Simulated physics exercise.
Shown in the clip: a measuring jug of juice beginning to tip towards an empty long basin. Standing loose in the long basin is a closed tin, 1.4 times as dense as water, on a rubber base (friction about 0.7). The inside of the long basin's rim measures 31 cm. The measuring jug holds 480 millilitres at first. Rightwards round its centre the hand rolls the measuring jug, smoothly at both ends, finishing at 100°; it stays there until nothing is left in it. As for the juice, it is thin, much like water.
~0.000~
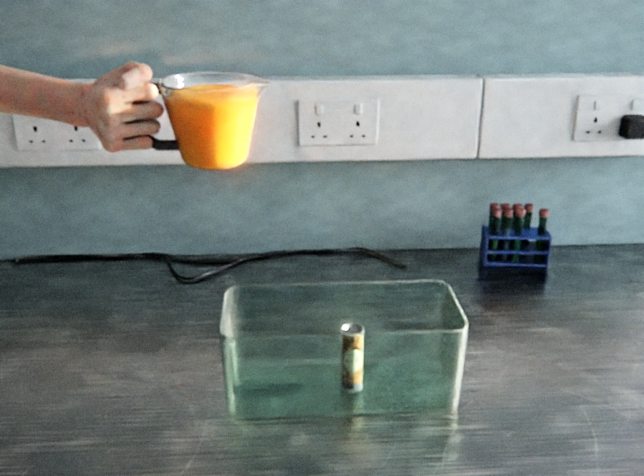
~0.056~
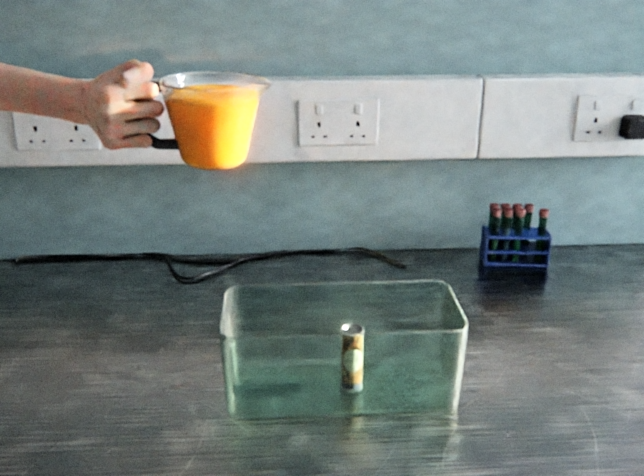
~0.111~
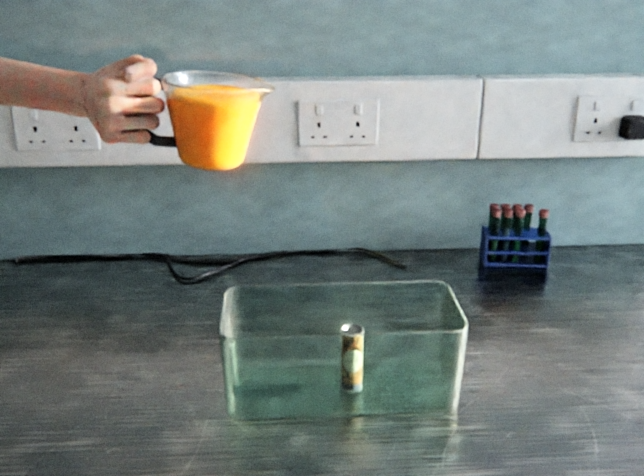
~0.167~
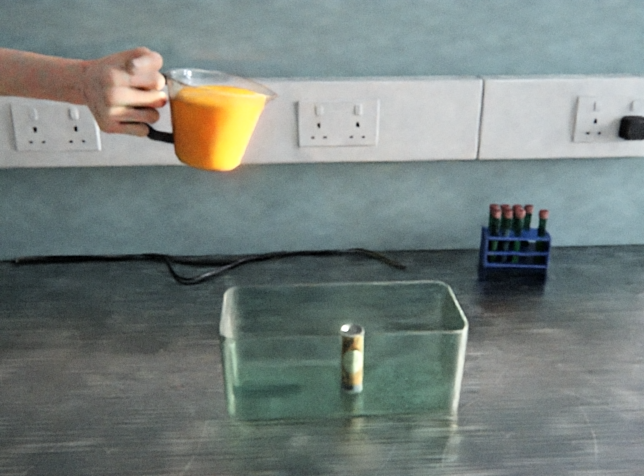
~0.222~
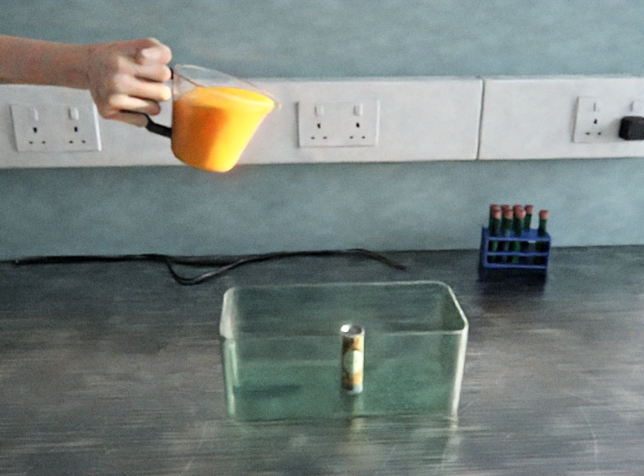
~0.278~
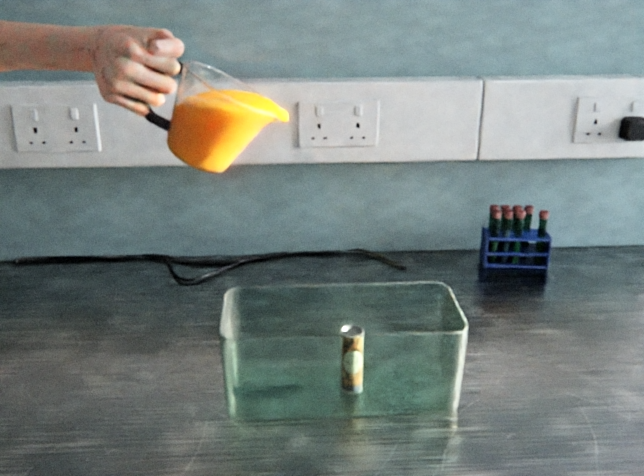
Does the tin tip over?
Yes, it tips over.
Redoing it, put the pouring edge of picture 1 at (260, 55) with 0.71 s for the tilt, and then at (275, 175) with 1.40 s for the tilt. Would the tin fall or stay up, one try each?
First it tips over; then it stays on its base.
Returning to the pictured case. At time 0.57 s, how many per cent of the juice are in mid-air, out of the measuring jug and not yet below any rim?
About 44 per cent.
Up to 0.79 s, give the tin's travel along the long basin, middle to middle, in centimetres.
About 1 cm.
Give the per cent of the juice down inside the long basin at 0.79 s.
Some 72 percent.
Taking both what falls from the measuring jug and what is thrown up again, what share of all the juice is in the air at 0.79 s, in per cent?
Around 24 percent of it is airborne.
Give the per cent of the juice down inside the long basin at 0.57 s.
About 12 per cent.
By 0.57 s the tilt is 86° and 43 per cent is still to pour; the tin stands where it began.
By 0.79 s the tilt is 100° and 5 per cent is still to pour; the tin stands 1 cm from where it began.
By 1.01 s the tilt is 100° and 0 per cent is still to pour; the tin leans 59°.
By 1.26 s the tilt is 100° and 0 per cent is still to pour; the tin lies on its side.
At rest the tin lies on its side.
